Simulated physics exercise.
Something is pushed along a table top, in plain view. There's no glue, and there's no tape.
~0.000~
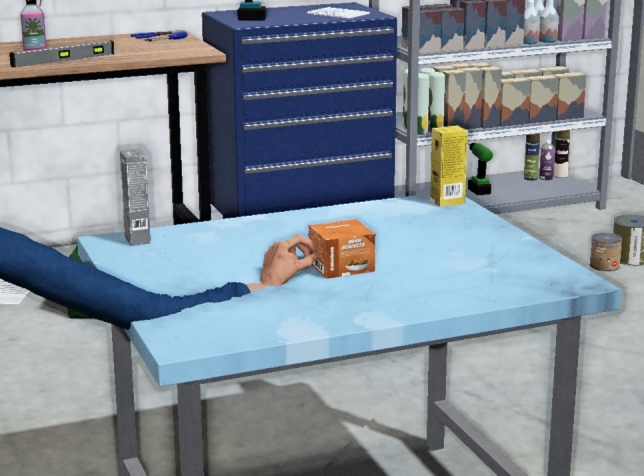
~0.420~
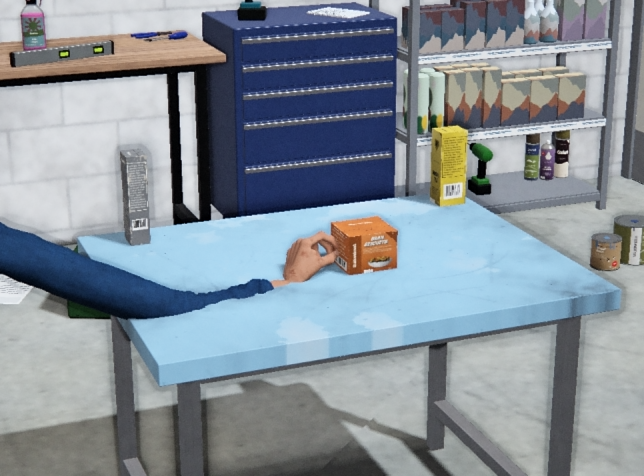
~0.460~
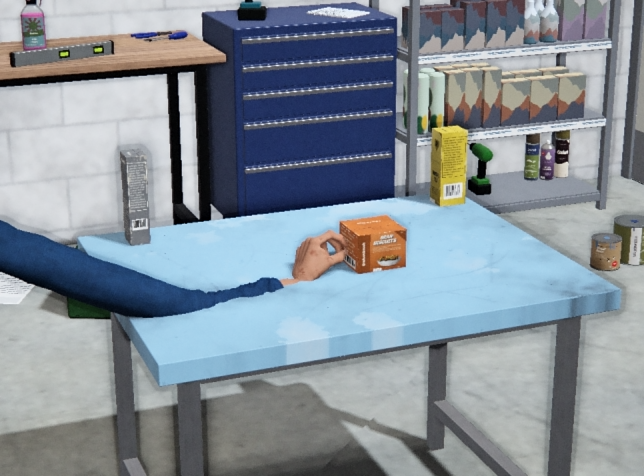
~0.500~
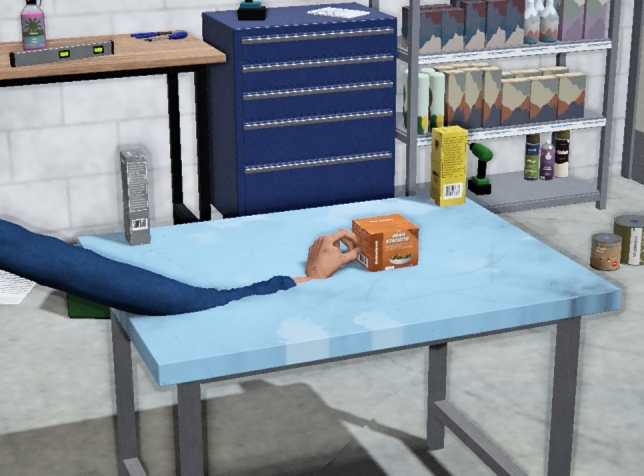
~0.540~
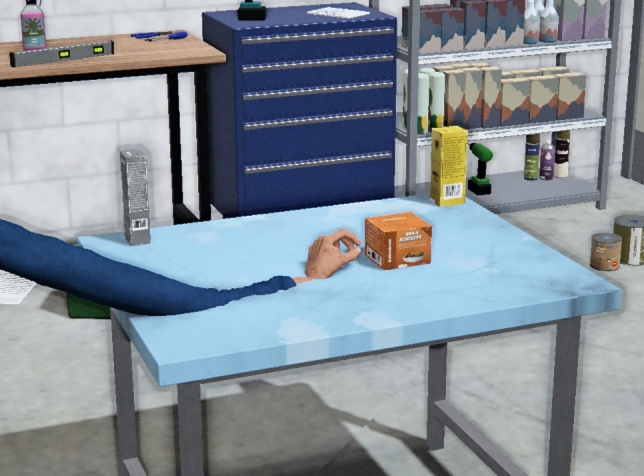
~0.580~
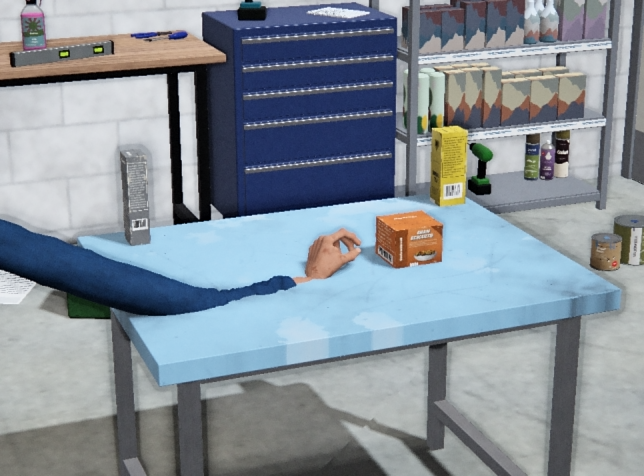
An orange box sits near the middle of a pale blue table in a workshop, seen from slightly above by a still camera. A grey box stands at the table's back left and a yellow one at the back right, before a dark blue drawer cabinet and stocked shelves. A blue-sleeved arm from the left pushes the orange box rightward, then the hand stays still while the box slides a little farther, turning slightly.
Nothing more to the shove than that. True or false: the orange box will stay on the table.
True.
After 0.68 s, orange box shifted about its own width near (428, 237).
After 0.78 s, orange box shifted about its own width near (436, 235).
In the end (1.4 s), moved from the start, orange box. At the end, from the last picture's camera, orange box near (436, 235).
